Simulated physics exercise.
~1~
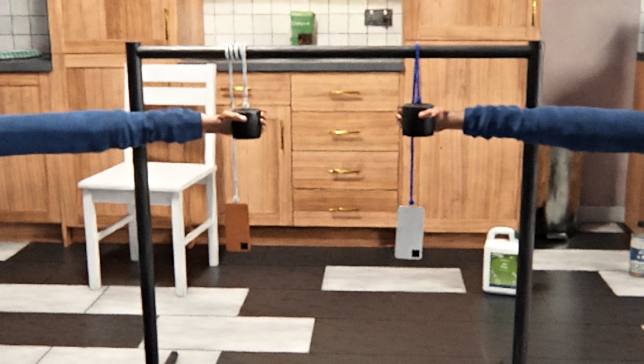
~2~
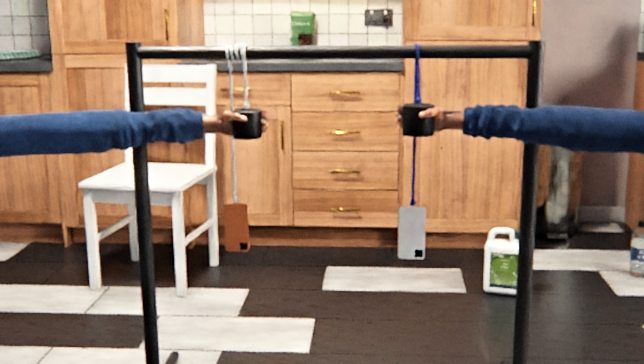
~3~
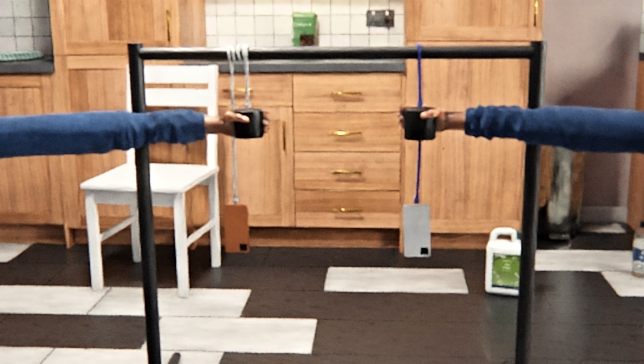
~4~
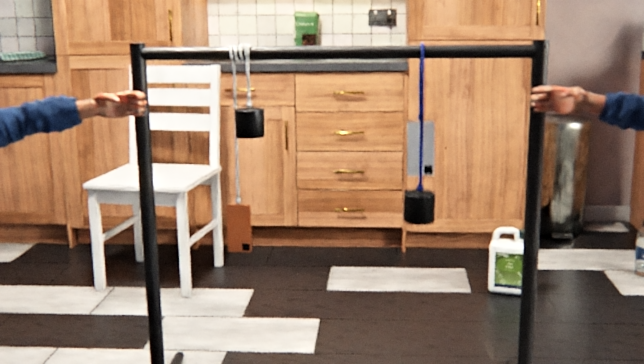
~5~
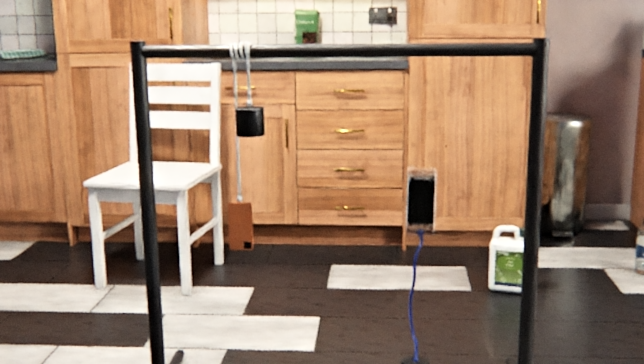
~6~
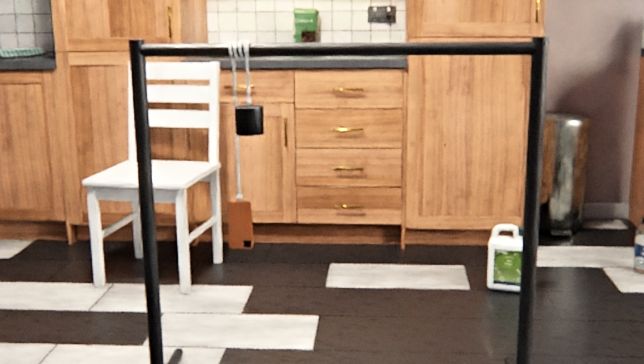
The black cup on the right dropped once both hands let go and drew back, jerking its phone upward before phone and blue cord fell out of sight, while the left cup and orange phone stayed hanging from the rail by their pale cord.
